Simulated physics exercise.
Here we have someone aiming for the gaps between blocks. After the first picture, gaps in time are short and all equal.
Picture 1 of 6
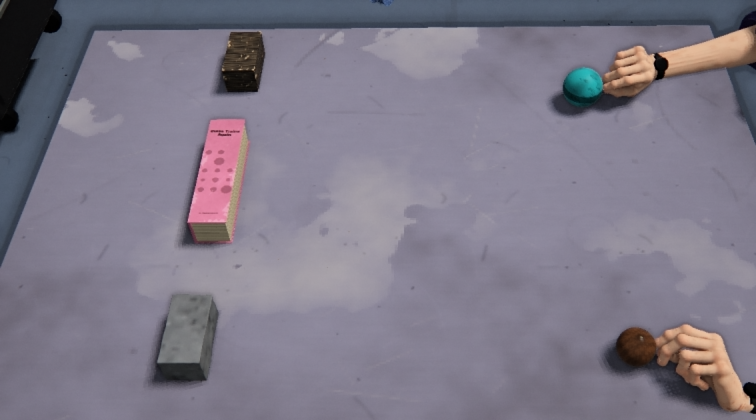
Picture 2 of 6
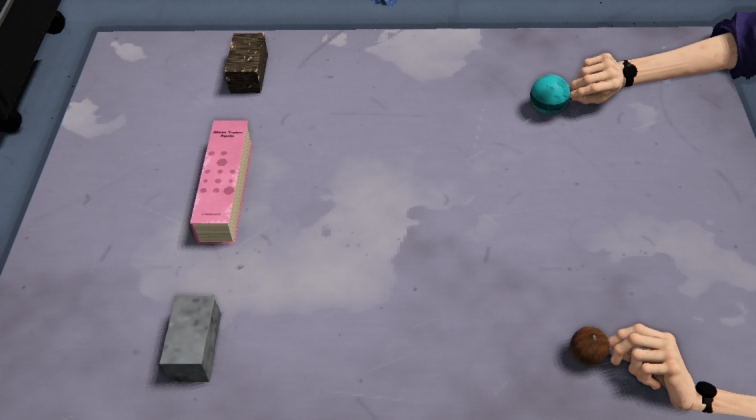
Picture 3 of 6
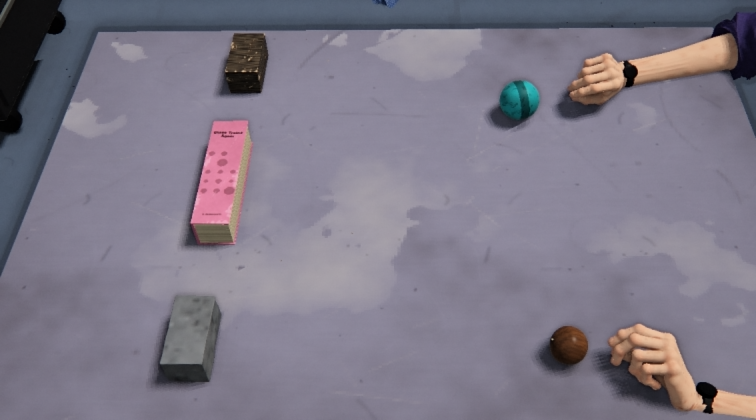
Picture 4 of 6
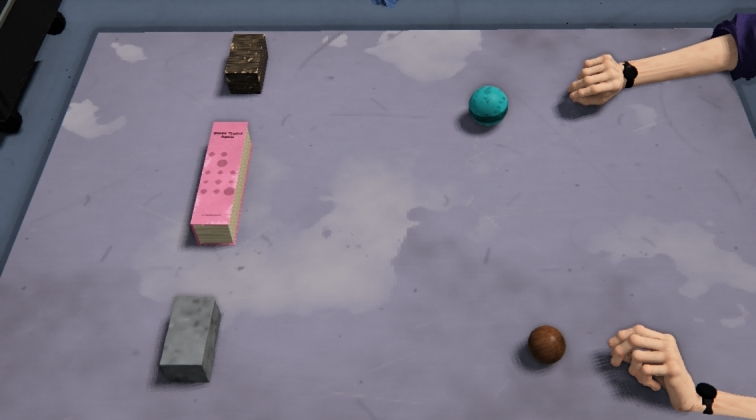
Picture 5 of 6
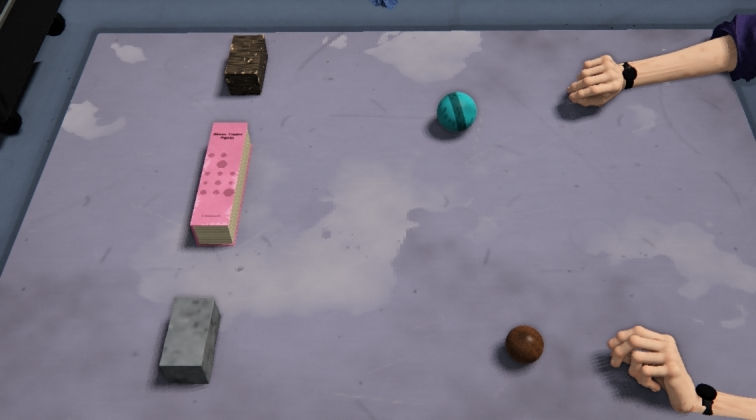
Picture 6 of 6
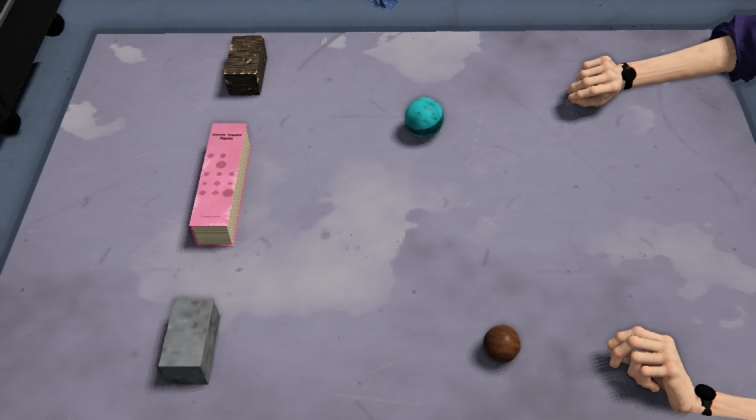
Two hands release a turquoise ball and a brown ball, which roll left across the table.
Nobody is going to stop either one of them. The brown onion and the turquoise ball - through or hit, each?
Calls: Brown onion: Hit; turquoise ball: Hit.
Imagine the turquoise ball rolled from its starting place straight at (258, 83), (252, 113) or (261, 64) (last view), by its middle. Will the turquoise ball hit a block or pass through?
Going through the aims, it knocks into a block; makes it past; knocks into a block.
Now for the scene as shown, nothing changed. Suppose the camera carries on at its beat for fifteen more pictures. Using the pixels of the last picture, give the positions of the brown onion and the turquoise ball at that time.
I'd say roughly (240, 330) for the first one and roughly (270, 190) for the second.
Then, 0.24 s past the last view, brown onion heading on near (376, 337); turquoise ball coming back near (269, 144).
Then, 0.66 s past the last view, brown onion coming back near (240, 327); turquoise ball coming back near (274, 193).
Then, 1.18 s past the last view, brown onion coming back near (260, 319); turquoise ball moving sideways near (275, 255).
Finally, the brown onion hits a block; the turquoise ball hits a block.
